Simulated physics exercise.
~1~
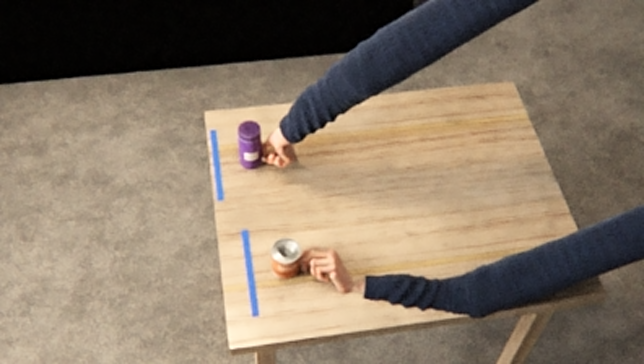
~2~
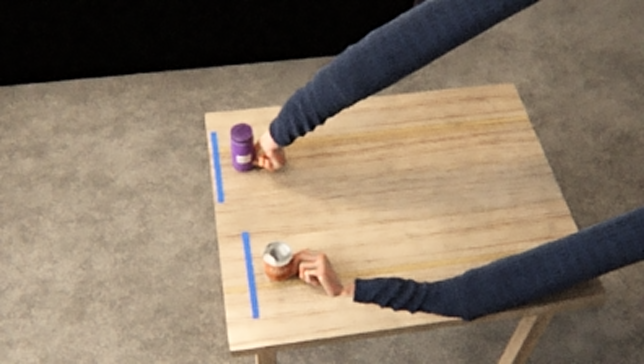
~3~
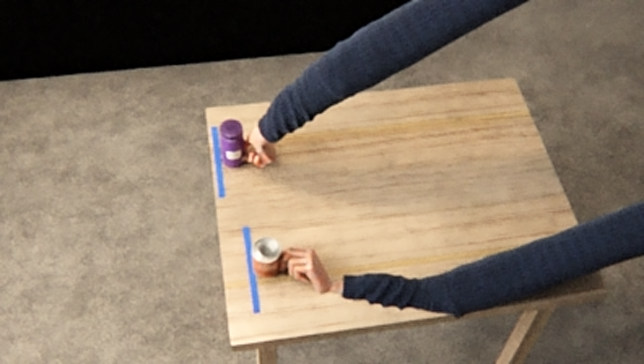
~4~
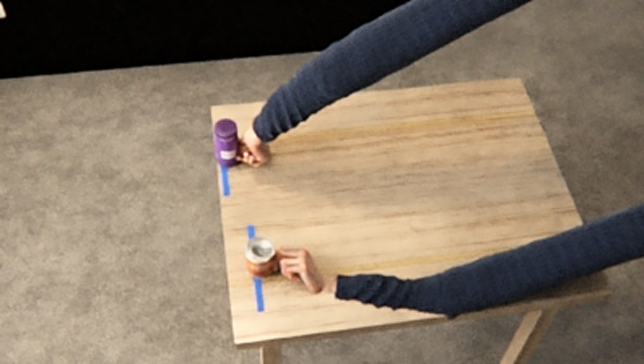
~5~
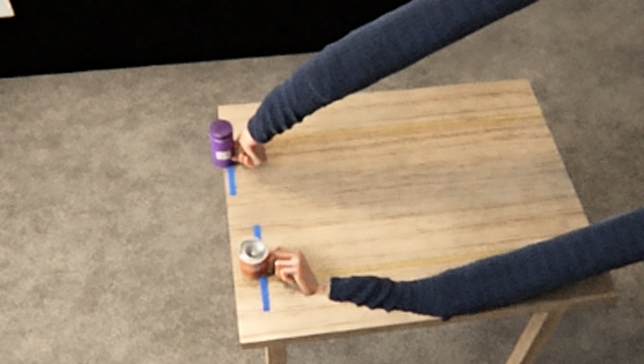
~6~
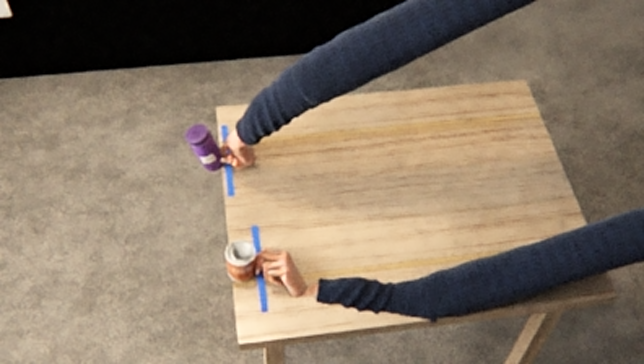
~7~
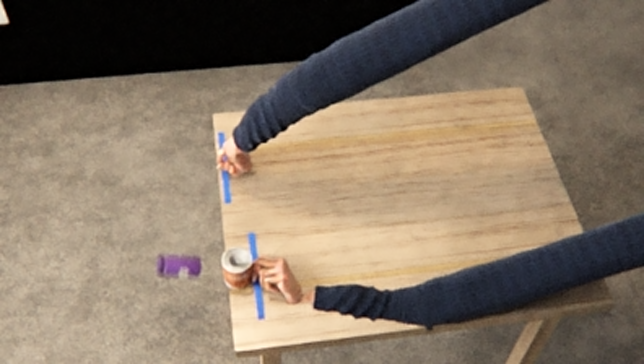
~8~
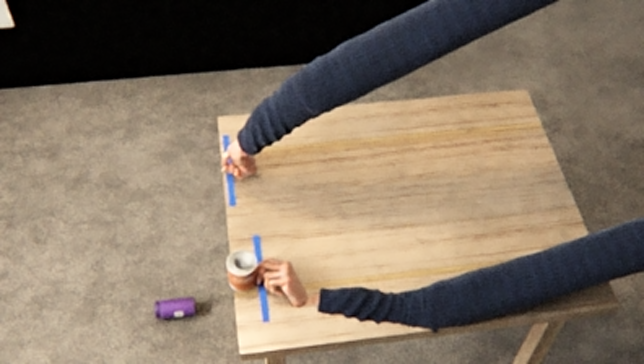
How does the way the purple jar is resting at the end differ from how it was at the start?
At the start the purple jar stands upright on the table, but by the end it is lying on its side on the floor.
On a wooden table with two strips of blue tape, two hands pushed a purple jar and an orange pot left toward the edge. The jar tipped over and dropped to the floor, while the pot stopped at the edge, still on the table.
